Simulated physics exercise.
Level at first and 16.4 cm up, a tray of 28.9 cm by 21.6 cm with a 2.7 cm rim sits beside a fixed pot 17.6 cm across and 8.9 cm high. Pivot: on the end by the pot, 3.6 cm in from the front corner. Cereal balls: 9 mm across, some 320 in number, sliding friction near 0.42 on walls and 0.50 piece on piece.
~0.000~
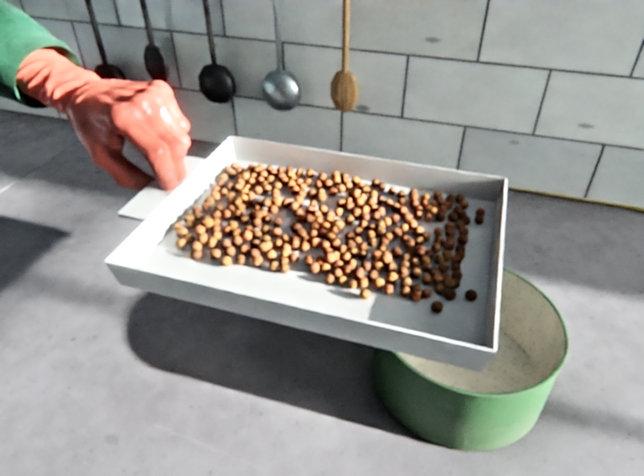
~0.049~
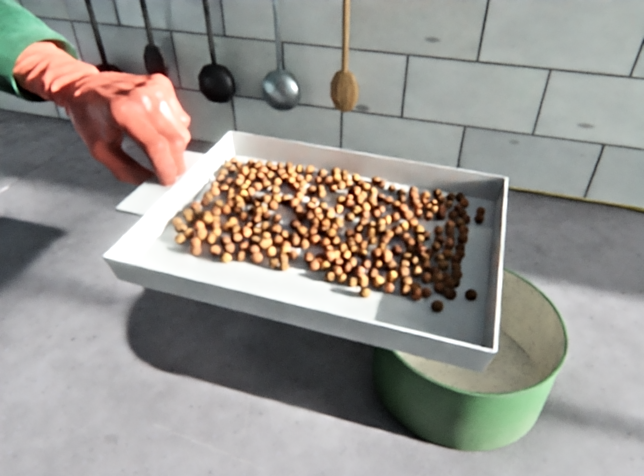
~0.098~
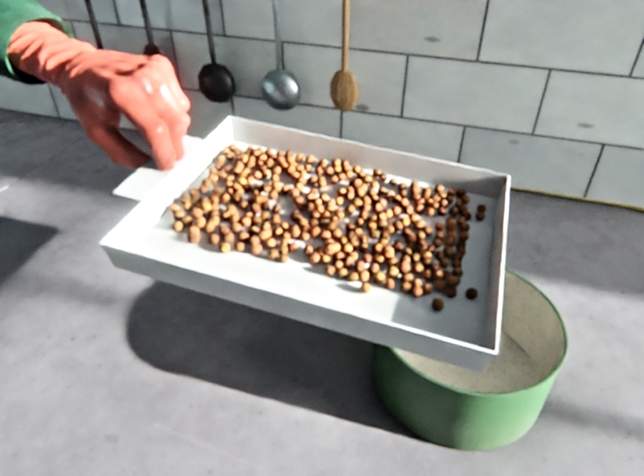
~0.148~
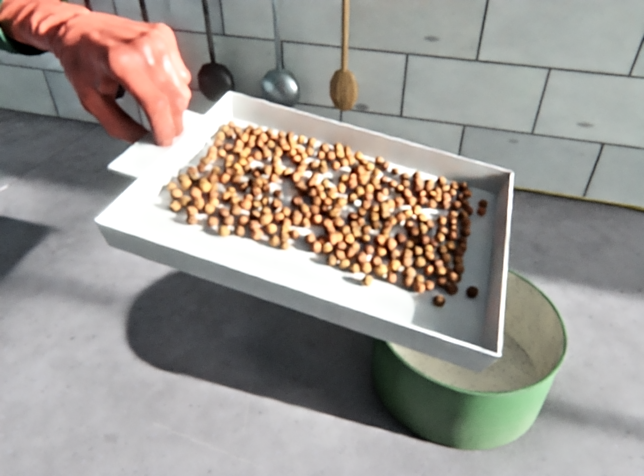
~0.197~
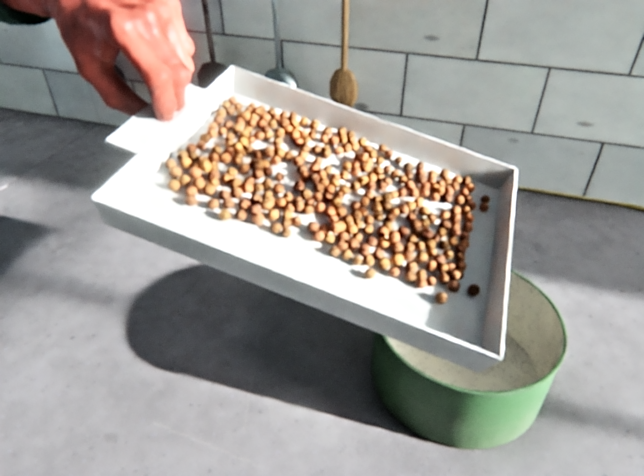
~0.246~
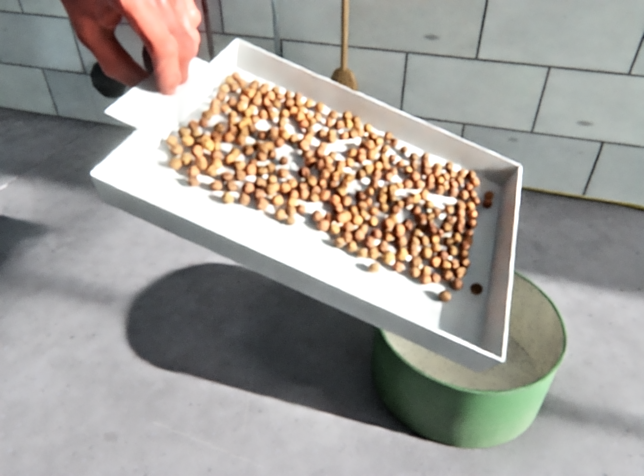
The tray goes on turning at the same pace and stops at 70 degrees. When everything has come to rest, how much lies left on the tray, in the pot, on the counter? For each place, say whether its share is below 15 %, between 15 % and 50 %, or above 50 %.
My prediction: Tray: The main fraction; pot: A minor fraction; counter: An intermediate fraction.
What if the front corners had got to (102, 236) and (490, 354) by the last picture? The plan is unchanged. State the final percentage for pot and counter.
You'd end with pot at 0 and counter at 5.
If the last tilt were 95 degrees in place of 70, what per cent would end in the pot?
5 per cent.
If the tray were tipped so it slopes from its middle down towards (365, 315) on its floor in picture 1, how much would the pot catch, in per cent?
Roughly 0 % of the pieces.
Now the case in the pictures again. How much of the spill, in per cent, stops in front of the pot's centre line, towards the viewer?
I'd put it at around 100 per cent.
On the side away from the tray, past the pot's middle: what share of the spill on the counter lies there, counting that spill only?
Roughly 100 percent of the spill.
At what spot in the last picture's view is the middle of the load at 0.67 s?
Somewhere about (493, 235) in the last view.
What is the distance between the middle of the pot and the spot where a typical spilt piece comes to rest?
About 20 cm from the centre.
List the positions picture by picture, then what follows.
The first frame shows tray tilt 0 degrees, front corners at (112, 258) and (489, 345); middle of the pieces at (329, 221); pot at (470, 317).
The second frame shows tray tilt 1 degrees, front corners at (111, 254) and (489, 346); middle of the pieces at (329, 218).
The third frame shows tray tilt 4 degrees, front corners at (108, 240) and (491, 347), lowest corner right front; middle of the pieces at (329, 210).
The fourth frame shows tray tilt 9 degrees, front corners at (104, 219) and (494, 349), lowest corner right front; middle of the pieces at (331, 197).
The fifth frame shows tray tilt 14 degrees, front corners at (101, 196) and (496, 351), lowest corner right front; middle of the pieces at (334, 184).
The sixth frame shows tray tilt 19 degrees, front corners at (100, 173) and (498, 353), lowest corner right front; middle of the pieces at (339, 171); pot at (468, 314). The tray's pace is about 100 degrees a second.
After 0.50 s, tilt 45 degrees; the tray holds 100 %, the pot 0 %.
After 0.67 s, tilt 62 degrees; the tray holds 100 %, the pot 0 %.
Then, at 0.96 s, tilt 70 degrees; the tray holds 75 %, the pot 0 %.
At rest (1.8 s), tray 70 %, pot 0 %, counter 30 %.
